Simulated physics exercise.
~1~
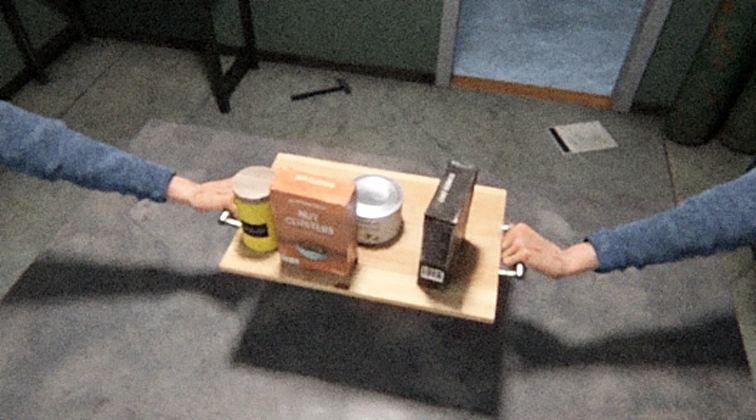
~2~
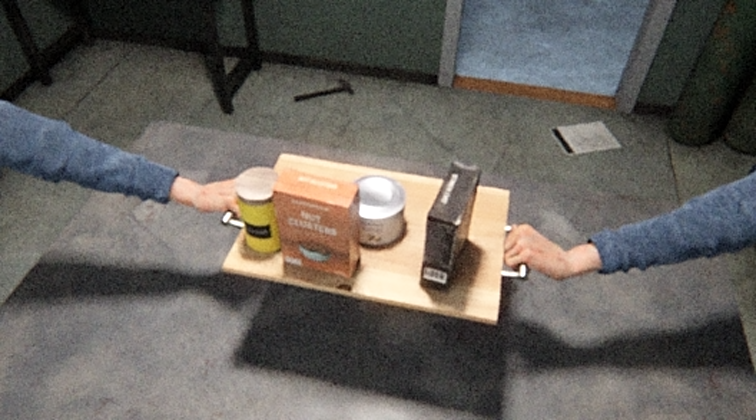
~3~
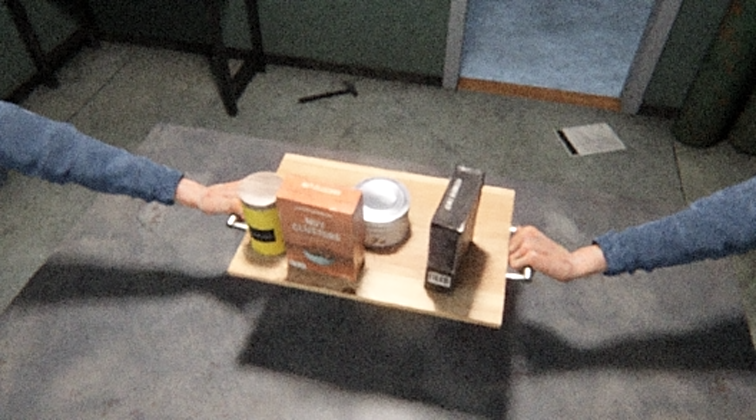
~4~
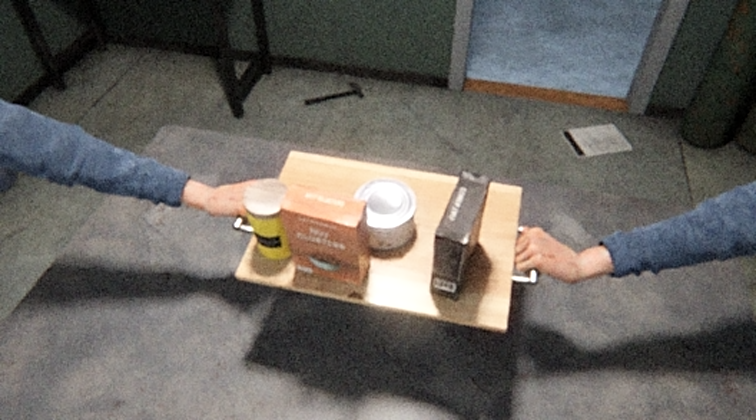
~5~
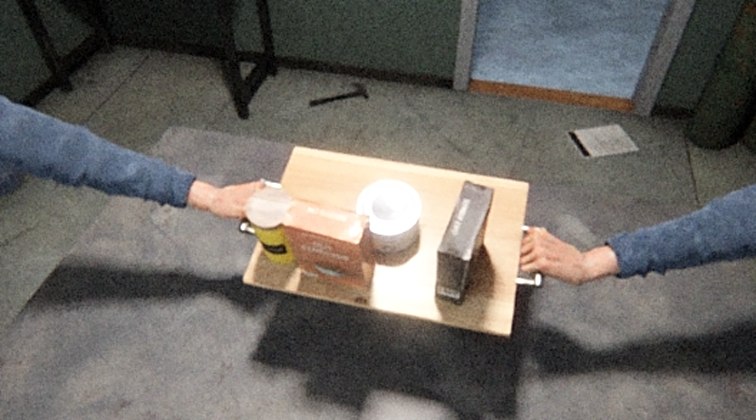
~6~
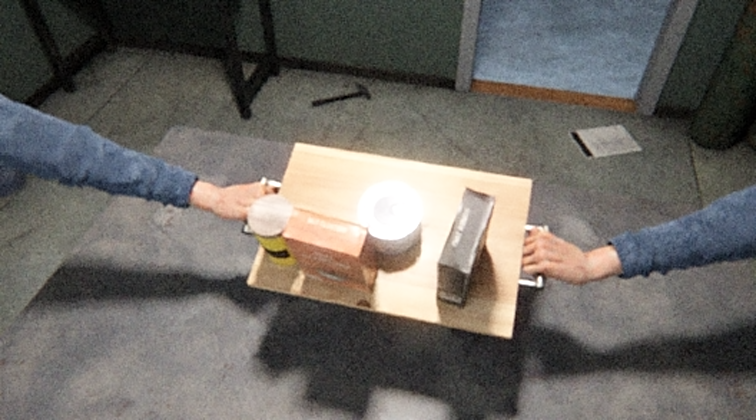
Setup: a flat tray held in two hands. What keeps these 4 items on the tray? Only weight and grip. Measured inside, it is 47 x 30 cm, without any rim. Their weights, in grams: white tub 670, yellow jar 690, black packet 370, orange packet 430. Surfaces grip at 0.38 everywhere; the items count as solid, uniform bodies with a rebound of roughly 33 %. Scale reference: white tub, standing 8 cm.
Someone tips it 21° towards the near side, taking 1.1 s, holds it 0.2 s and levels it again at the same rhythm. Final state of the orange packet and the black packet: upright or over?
Orange packet: Over, black packet: Upright.
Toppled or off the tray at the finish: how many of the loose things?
1.
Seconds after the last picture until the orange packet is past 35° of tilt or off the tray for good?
It happens near 0.3 s.
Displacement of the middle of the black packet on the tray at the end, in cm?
It ends about 2 centimetres from where it started.
Then, 0.60 s after the last picture, tray tilted 21°, near edge down; orange packet now off the tray.
Then, 0.90 s after the last picture, tray tilted 15°, near edge down; black packet slid 2 cm near (463, 257).
At rest, off the tray and tipped over, orange packet; the other 3 in place, give or take 5 cm. Seen from the same camera at the end, black packet near (466, 239).
